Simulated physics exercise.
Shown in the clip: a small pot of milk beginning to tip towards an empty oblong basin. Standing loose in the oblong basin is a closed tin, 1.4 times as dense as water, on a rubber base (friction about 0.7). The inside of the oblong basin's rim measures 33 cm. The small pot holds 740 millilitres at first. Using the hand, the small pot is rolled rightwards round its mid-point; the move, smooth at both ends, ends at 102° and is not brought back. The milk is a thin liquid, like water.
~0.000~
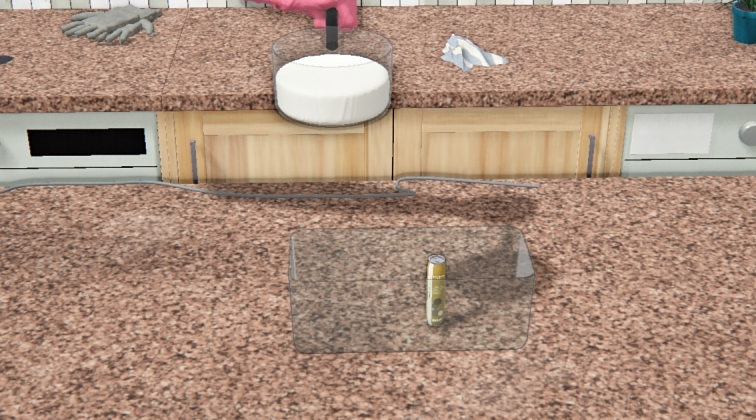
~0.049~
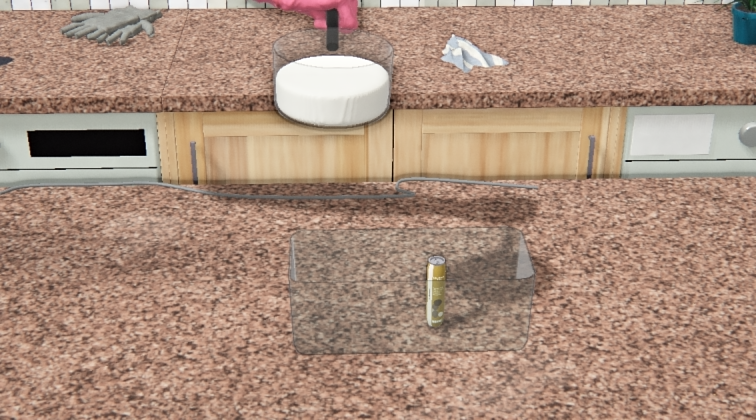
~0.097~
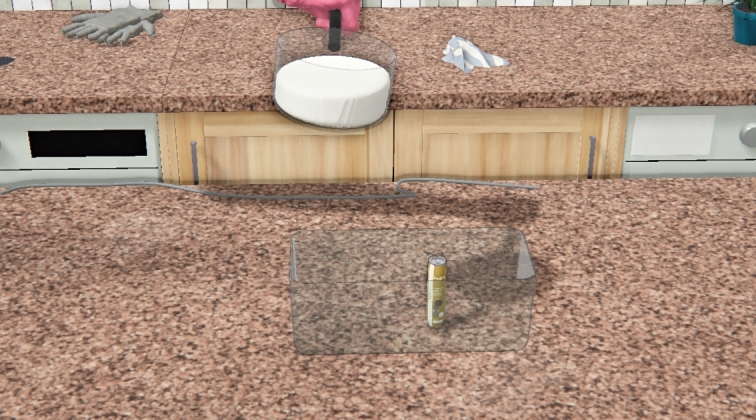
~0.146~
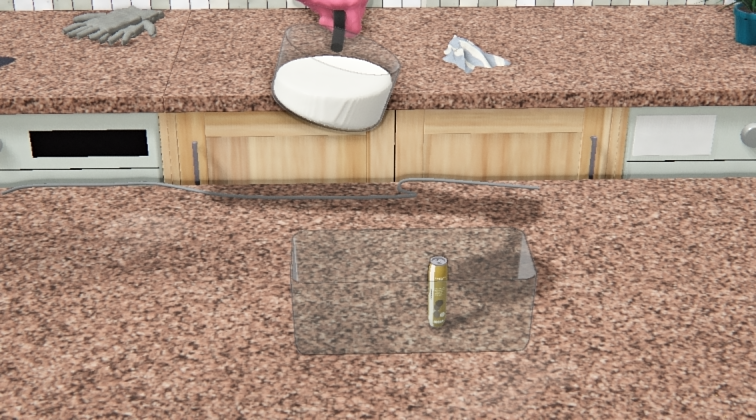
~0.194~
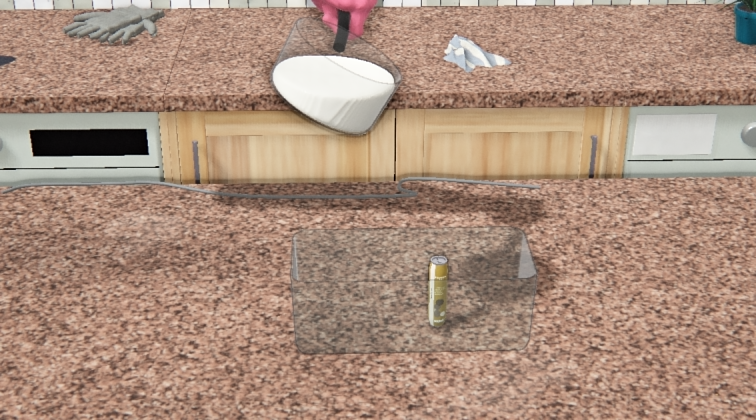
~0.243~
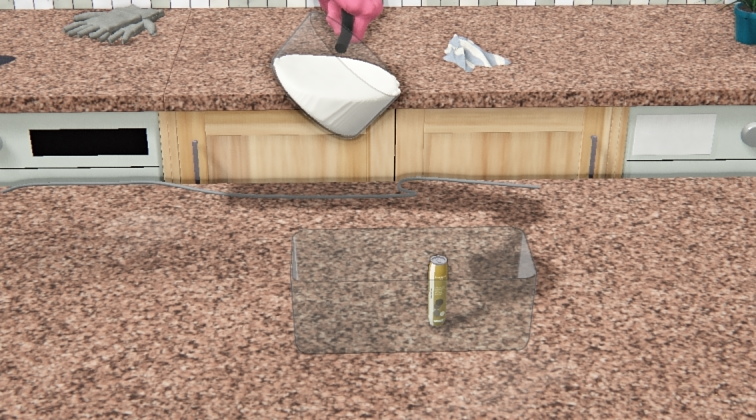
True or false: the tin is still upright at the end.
False.
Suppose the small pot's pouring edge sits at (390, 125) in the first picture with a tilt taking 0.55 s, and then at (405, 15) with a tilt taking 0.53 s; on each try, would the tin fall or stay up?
Try 1: Tipped over; try 2: Tipped over.
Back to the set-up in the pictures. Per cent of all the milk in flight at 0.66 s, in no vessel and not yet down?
Something like 18 per cent of the total.
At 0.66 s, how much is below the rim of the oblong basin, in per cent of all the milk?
About 72 per cent.
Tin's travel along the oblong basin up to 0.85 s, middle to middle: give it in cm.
Its middle sits about 3 cm from the start.
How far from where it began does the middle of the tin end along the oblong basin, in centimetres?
Looks like roughly 7.0 cm in total.
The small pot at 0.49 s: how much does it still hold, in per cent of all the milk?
Remaining: Near 30 % of the total.
By 0.49 s the tilt is 99° and 30 per cent is still to pour; the tin stands where it began.
By 0.66 s the tilt is 102° and 10 per cent is still to pour; the tin stands where it began.
By 0.85 s the tilt is 102° and 2 per cent is still to pour; the tin leans 10°.
By 1.05 s the tilt is 102° and 0 per cent is still to pour; the tin lies on its side.
At rest the tin lies on its side.
